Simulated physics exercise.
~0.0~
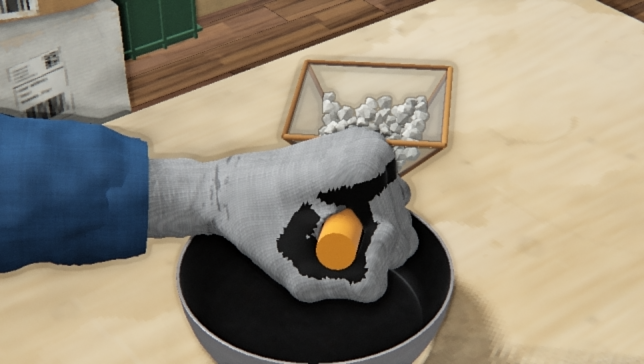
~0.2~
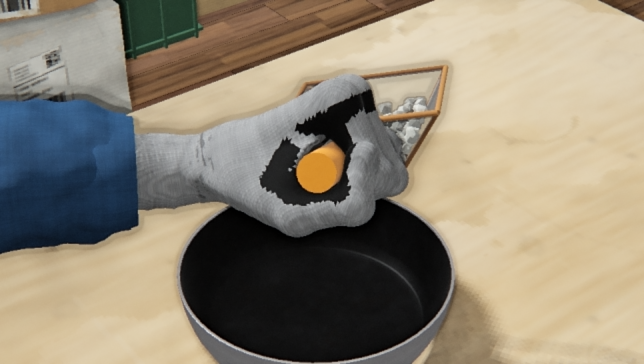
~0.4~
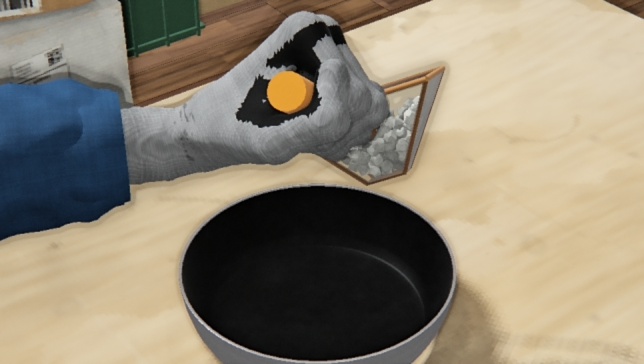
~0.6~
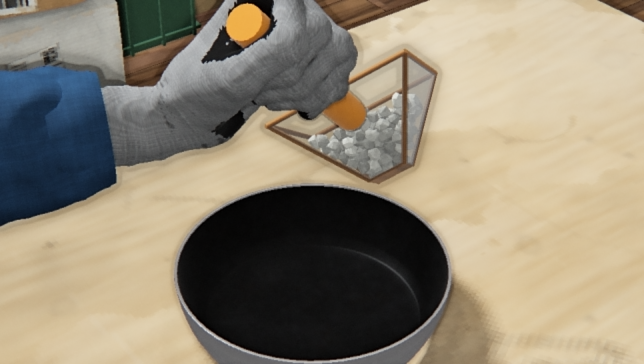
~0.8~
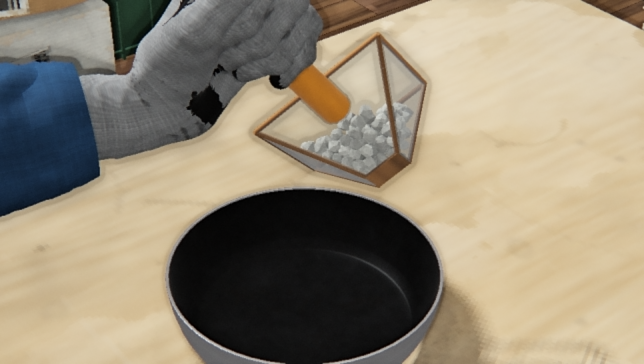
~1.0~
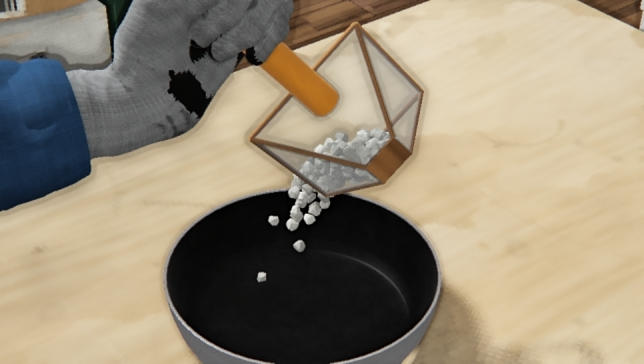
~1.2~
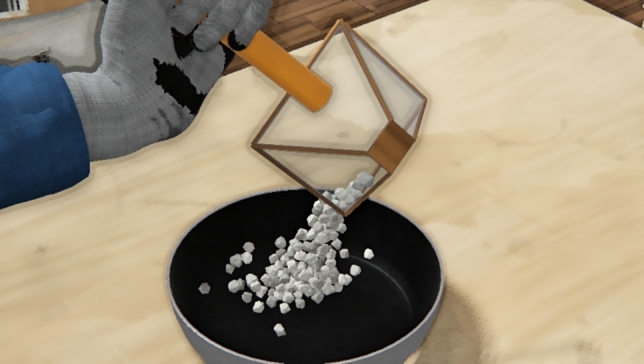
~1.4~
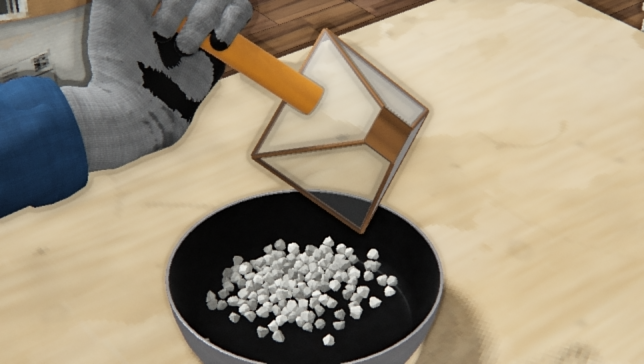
A gray-gloved hand in a blue sleeve grips the orange handle of a clear, brown-edged scoop holding whitish bits of cat litter, above a pale wooden table seen from above at an angle. A round black pan with a gray outside stands in front, and a green container and wooden floor show behind. The hand draws up and back to the left as it steadily tips the scoop toward the pan. A few bits drop over the rim, then a thick stream pours down. At the end, the scoop hangs steeply tipped and empty above a loose, pale heap in the pan.
